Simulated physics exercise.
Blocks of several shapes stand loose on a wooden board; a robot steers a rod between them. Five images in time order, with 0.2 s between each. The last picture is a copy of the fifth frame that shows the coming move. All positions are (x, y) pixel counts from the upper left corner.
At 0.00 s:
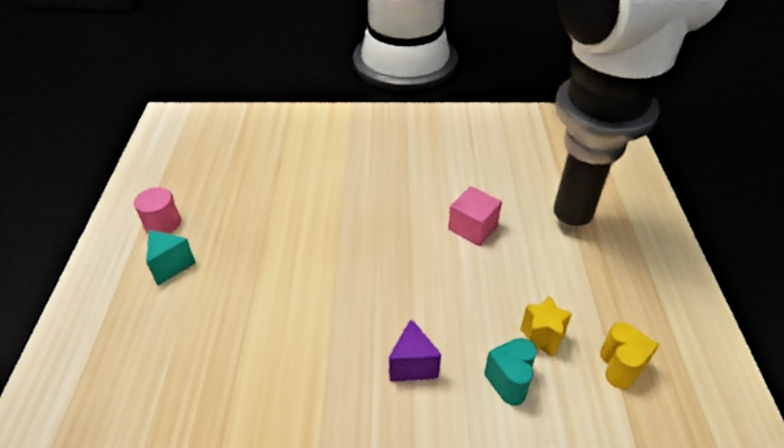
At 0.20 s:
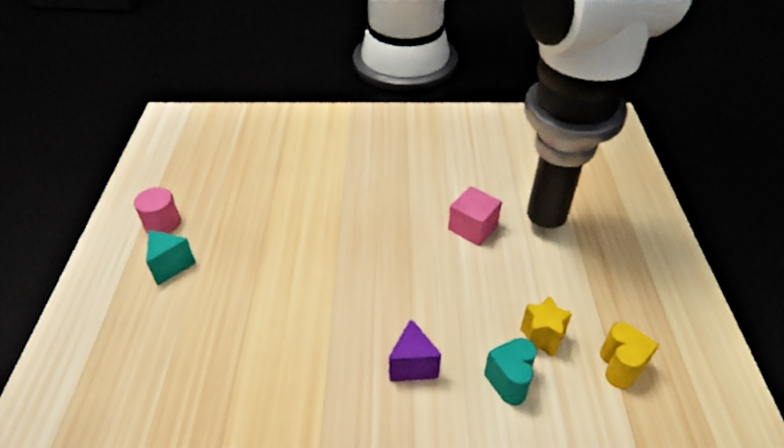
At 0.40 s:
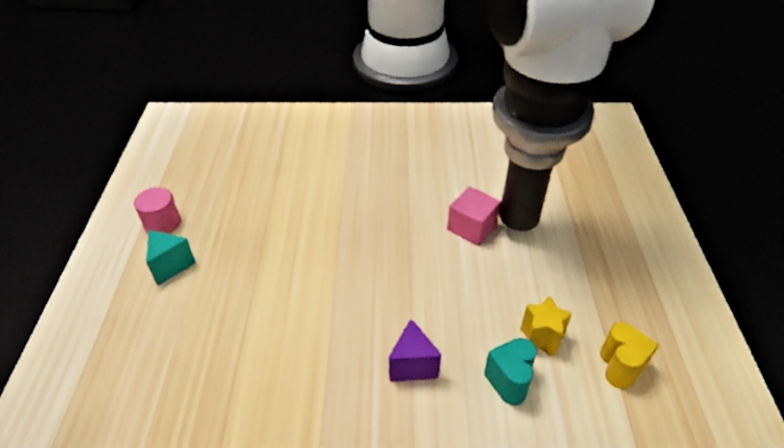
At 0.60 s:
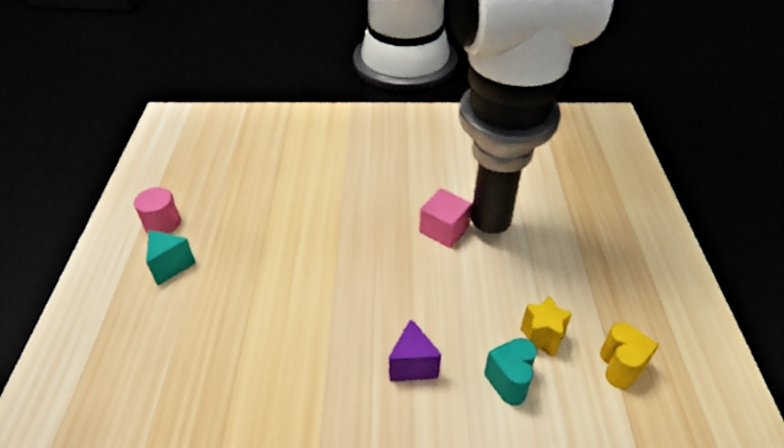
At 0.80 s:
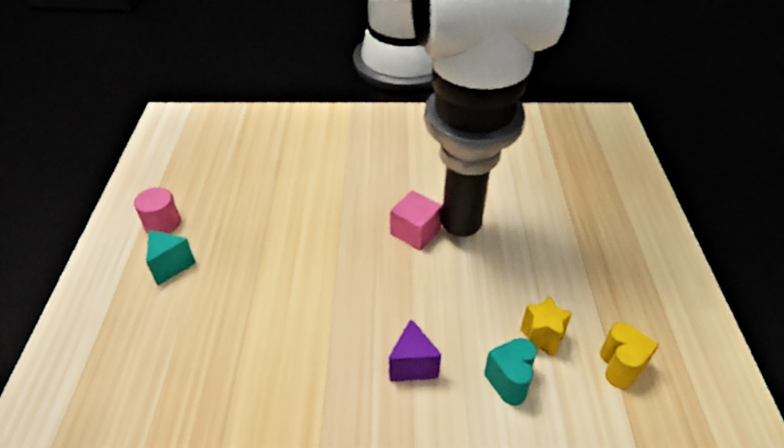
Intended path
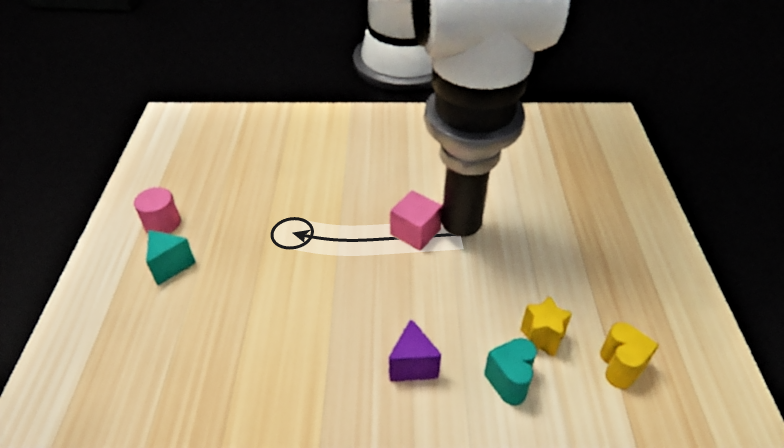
A robot arm moved its dark rod left across a wooden board until it met the pink cube, then pushed the cube a short way left while the other colored blocks stayed still.
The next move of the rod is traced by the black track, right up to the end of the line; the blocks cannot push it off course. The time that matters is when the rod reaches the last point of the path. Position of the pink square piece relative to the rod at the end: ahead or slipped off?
Before the rod.
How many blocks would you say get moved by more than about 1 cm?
Total moved: One.
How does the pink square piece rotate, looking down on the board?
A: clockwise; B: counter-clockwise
Answer: B.
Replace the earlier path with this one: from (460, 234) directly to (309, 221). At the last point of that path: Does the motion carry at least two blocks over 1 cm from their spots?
No, I don't think so.
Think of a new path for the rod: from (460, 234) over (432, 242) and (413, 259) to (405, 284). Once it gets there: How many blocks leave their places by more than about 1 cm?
The count is one.
The drawn path runs from (460, 234) by way of (404, 238) and (347, 240) to (292, 233).
The first path, step by step. One third of the way, rod (404, 226); pink square piece (358, 211).
Two thirds of the way, rod (344, 228); pink square piece (303, 212), turned 25° anticlockwise.
At the end, rod (290, 221); pink square piece (247, 209), turned 40° anticlockwise.
